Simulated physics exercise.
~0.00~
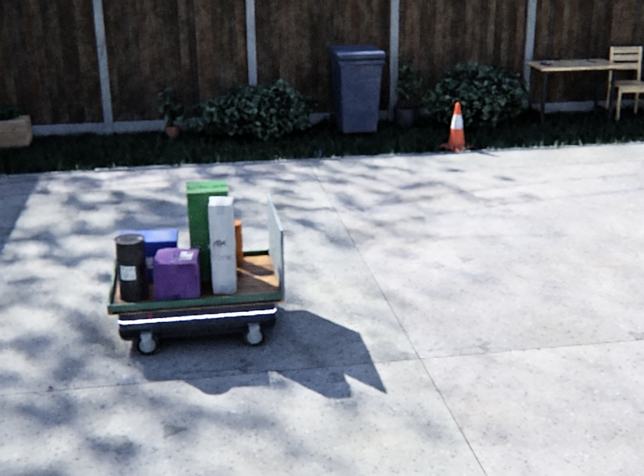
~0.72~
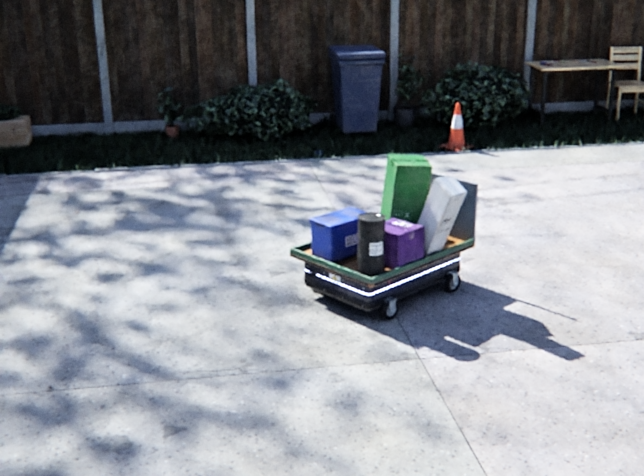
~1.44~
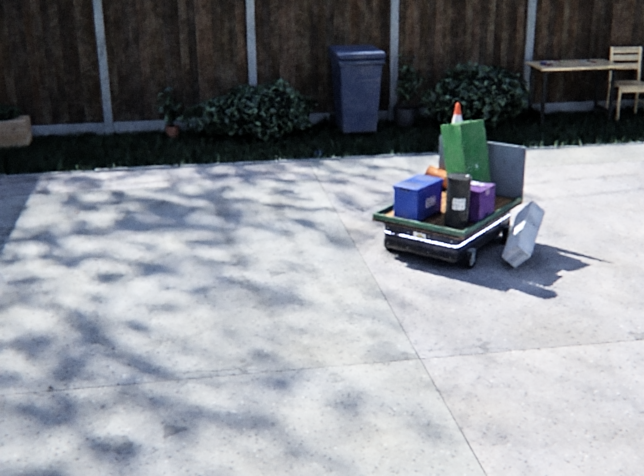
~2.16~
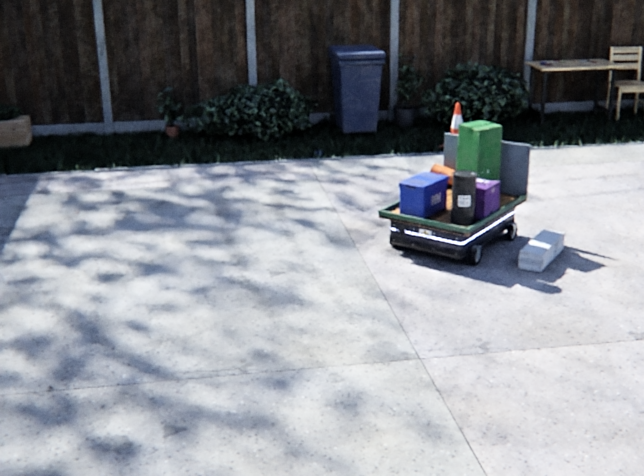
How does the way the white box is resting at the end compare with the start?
At the start the white box stands upright on the cart. By the end it is lying on its side on the paving to the right of the cart.
